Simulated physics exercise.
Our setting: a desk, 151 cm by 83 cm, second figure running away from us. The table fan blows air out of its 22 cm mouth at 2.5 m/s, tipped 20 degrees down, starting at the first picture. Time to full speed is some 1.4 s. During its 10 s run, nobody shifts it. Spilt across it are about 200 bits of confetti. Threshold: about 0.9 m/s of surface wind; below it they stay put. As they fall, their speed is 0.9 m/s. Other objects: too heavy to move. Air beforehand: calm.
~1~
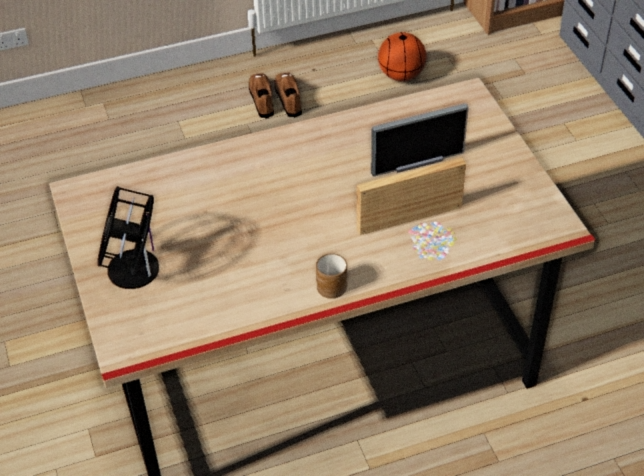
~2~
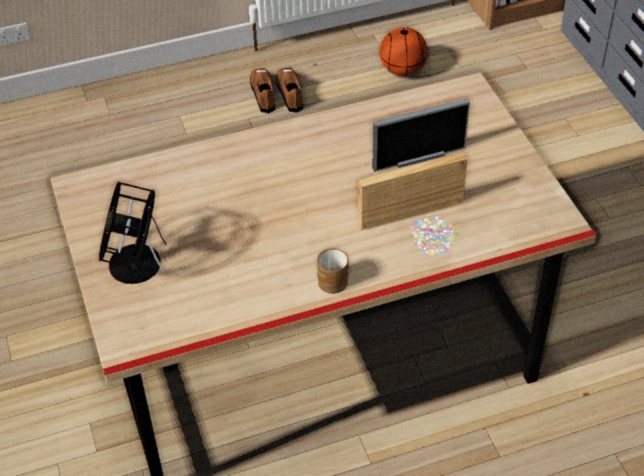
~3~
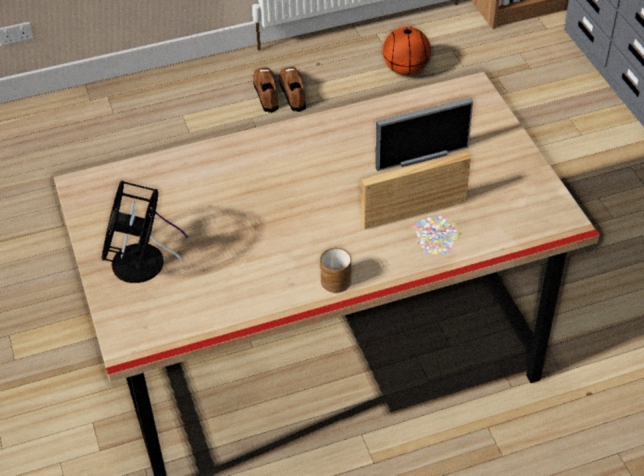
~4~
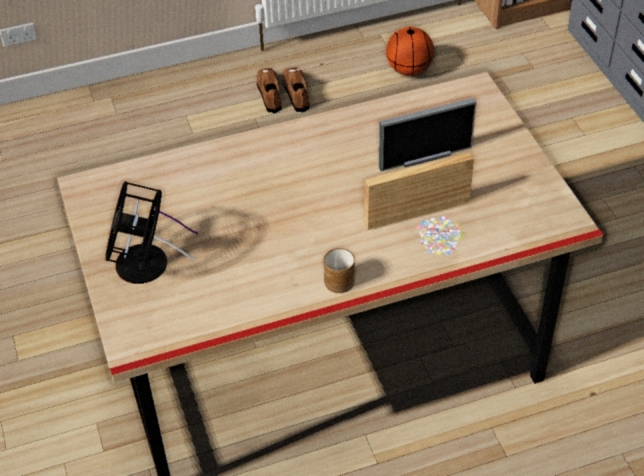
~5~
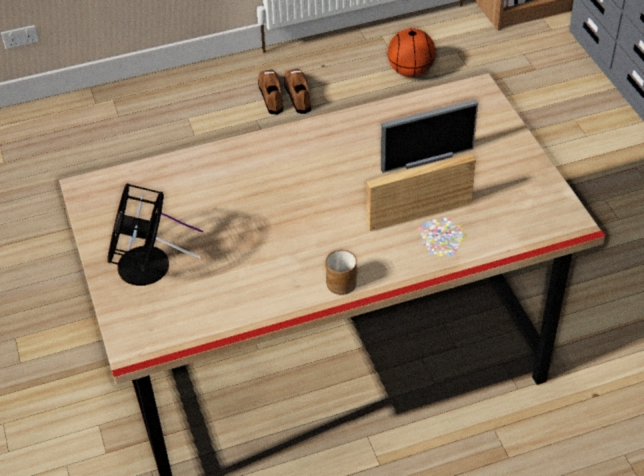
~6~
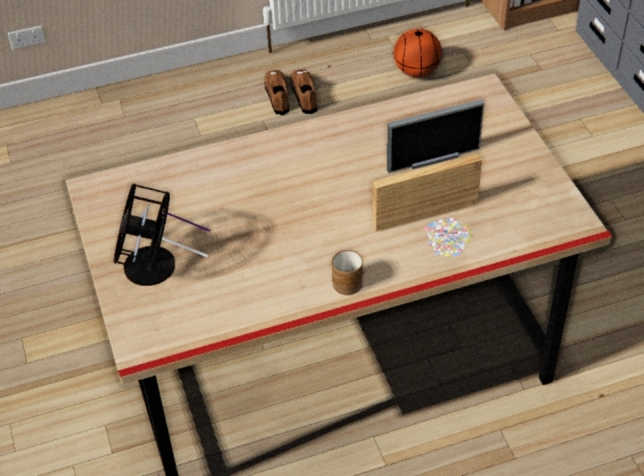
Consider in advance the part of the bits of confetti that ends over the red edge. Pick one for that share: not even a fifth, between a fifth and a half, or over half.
One fifth to one half.
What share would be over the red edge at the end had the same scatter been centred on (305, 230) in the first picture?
Share at the end: Near 0 %.
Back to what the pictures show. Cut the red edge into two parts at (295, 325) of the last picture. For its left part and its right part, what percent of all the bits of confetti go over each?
0 % left and 40 % right.
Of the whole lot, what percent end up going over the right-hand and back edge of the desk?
Estimate: Right-hand ~ 60 %; back ~ 0 %.
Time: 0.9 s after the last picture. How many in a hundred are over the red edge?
40 % or thereabouts.
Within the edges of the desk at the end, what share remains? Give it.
About 0 %.
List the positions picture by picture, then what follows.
The middle of the bits of confetti is near (431, 241), none has stirred yet and the mouth of the table fan is at (125, 231), in the first picture.
The middle of the bits of confetti is near (432, 236), none has stirred yet and the red edge is centred on (363, 302), in the second picture.
The middle of the bits of confetti is near (435, 236), none has stirred yet, the top of a board is at (417, 168) and the top of a laptop is at (425, 111), in the third picture.
The middle of the bits of confetti is near (438, 236) and none has stirred yet, in the fourth picture.
The middle of the bits of confetti is near (440, 237) and none has stirred yet, in the fifth picture.
The middle of the bits of confetti is near (446, 238) and none has stirred yet, in the sixth picture.
Then, 0.9 s after the last picture the count stands so, 36 % are over the red edge; the middle of those still in play is near (596, 207).
Then, 2.1 s after the last picture the count stands so, 36 % are over the red edge.
Then, 4.4 s after the last picture the count stands so, 36 % are over the red edge.
Then, 8.9 s after the last picture, at the end, 36 % are over the red edge.
